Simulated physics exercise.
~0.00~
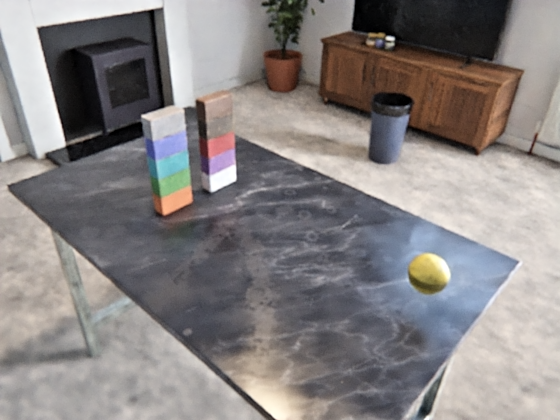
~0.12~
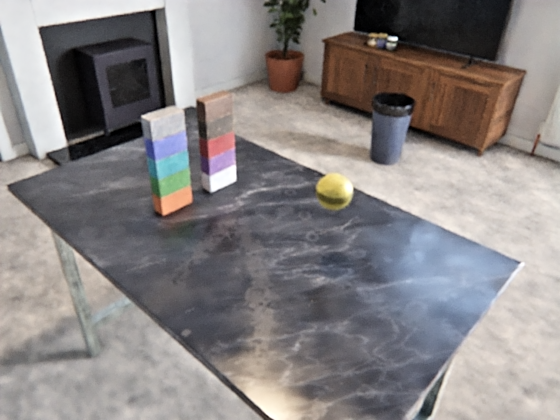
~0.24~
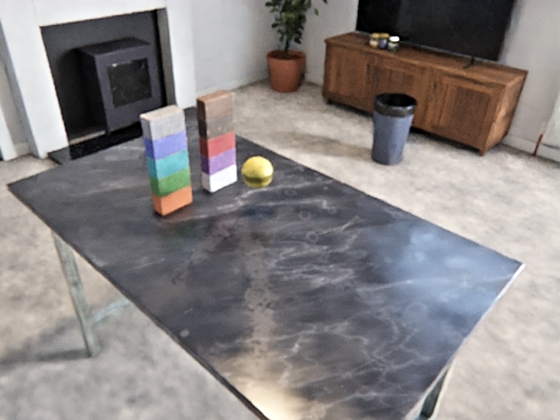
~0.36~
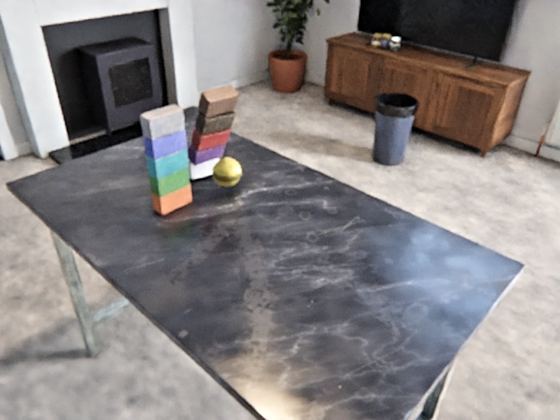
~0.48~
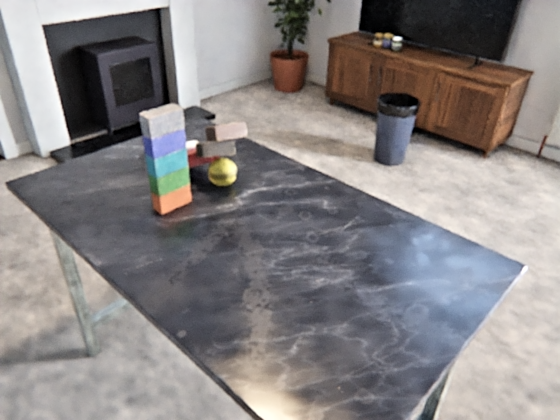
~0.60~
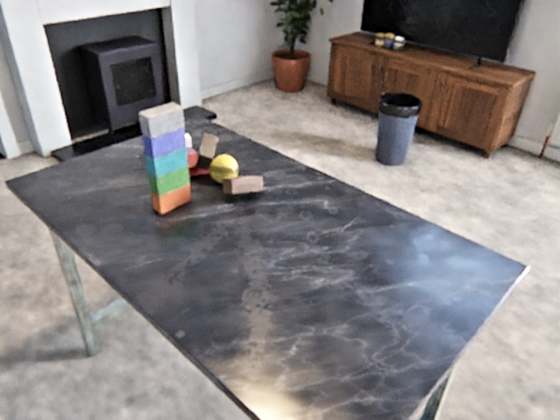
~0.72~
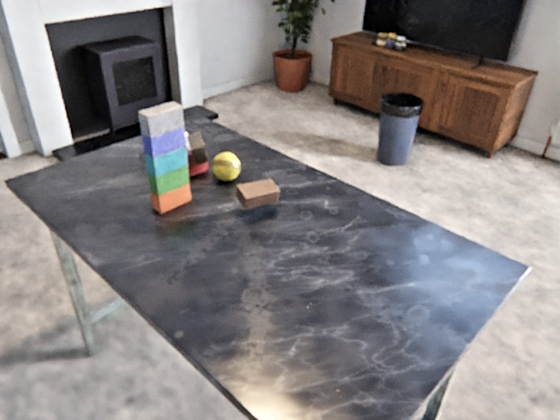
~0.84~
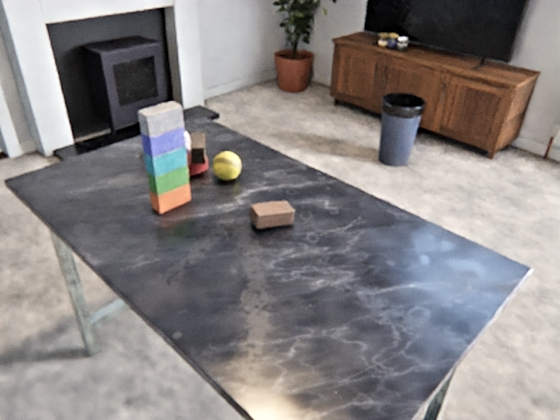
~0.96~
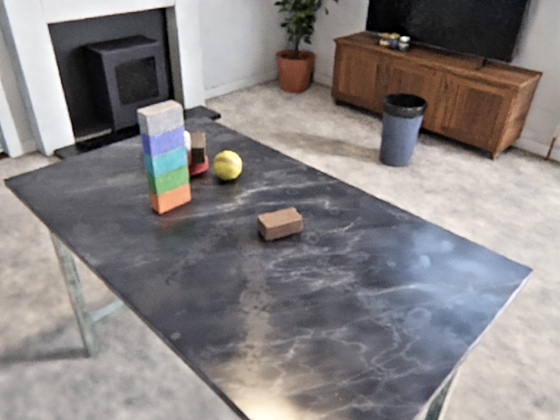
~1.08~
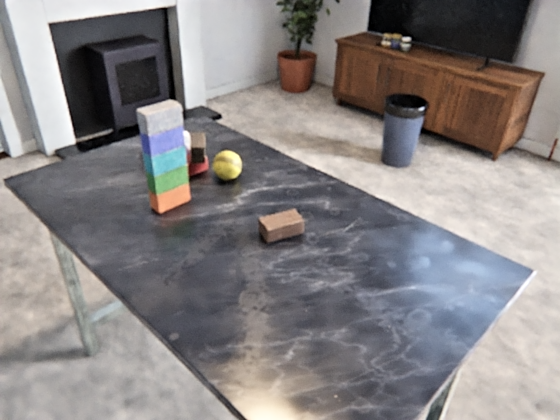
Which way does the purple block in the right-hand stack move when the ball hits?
It moves to the left, toward the space behind the stack that stays standing.
